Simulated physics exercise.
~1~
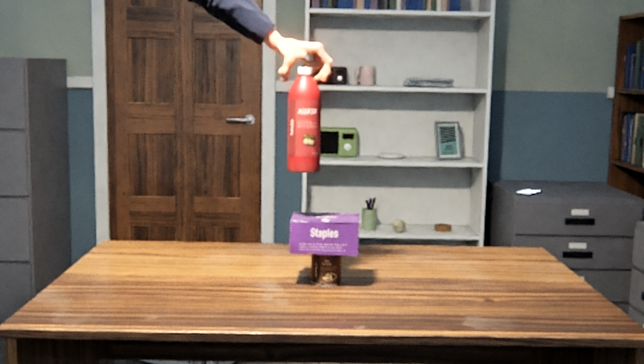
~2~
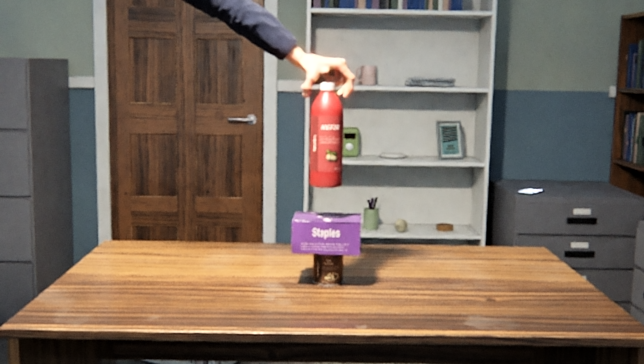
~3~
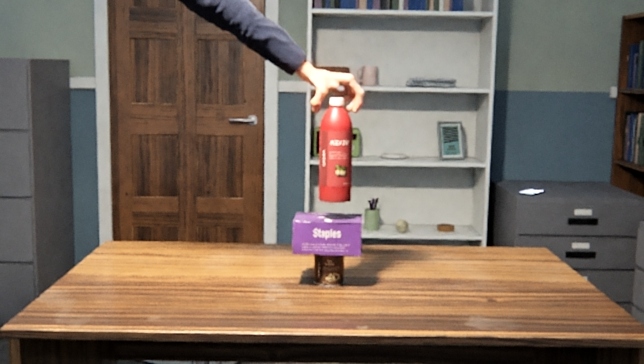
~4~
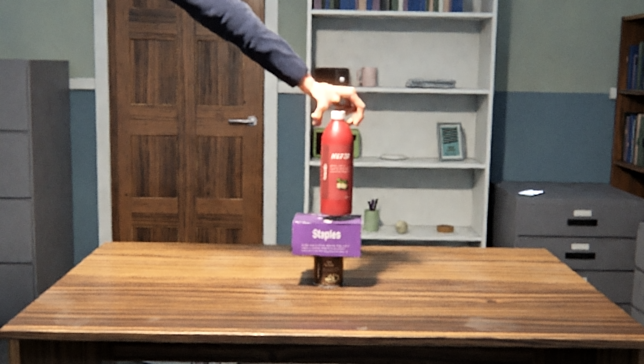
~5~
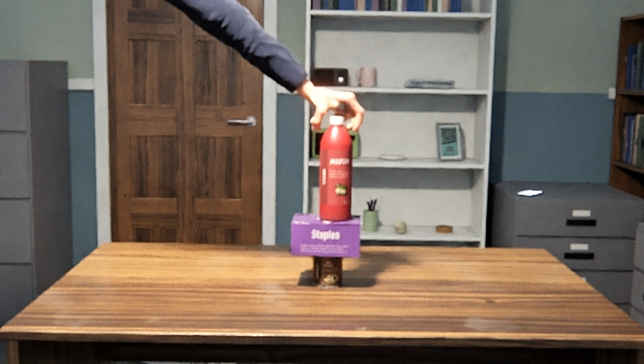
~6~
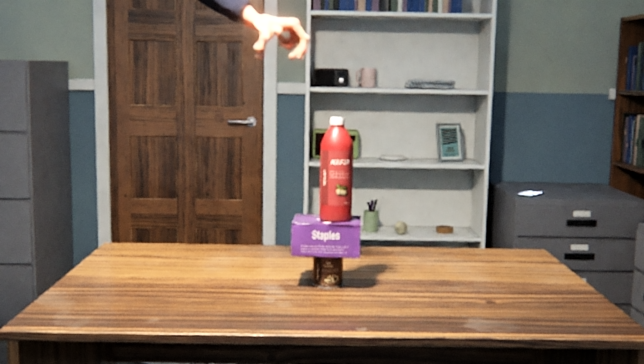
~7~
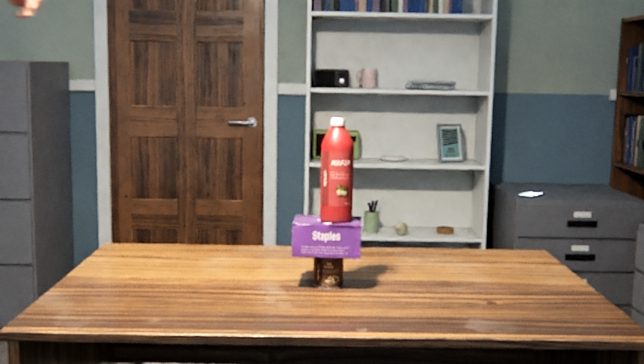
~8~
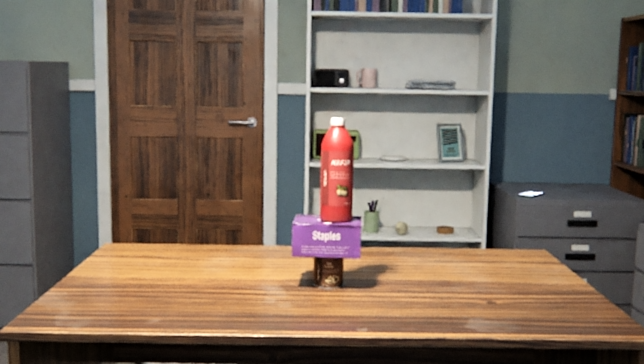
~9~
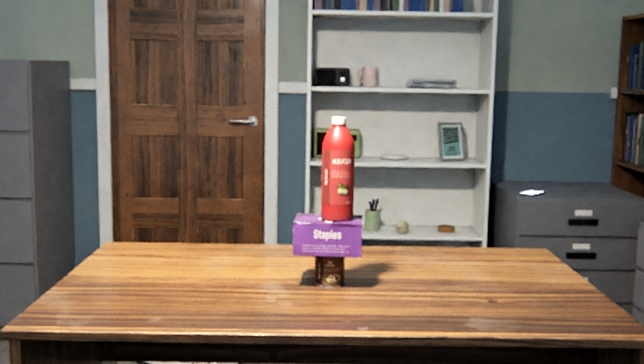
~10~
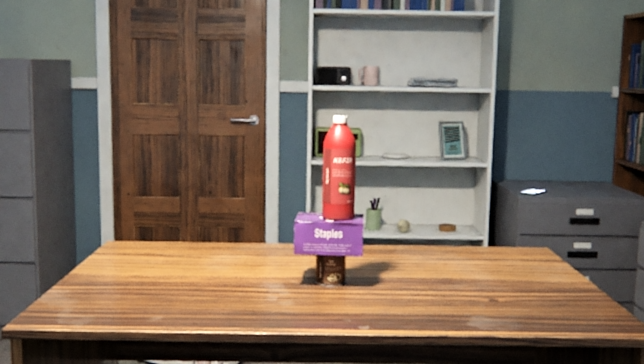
A red bottle was lowered by a hand onto a purple box of staples that sat on a small brown pot on a wooden table. The hand let go and drew away to the left, and the stack stayed standing, with the bottle upright on top.
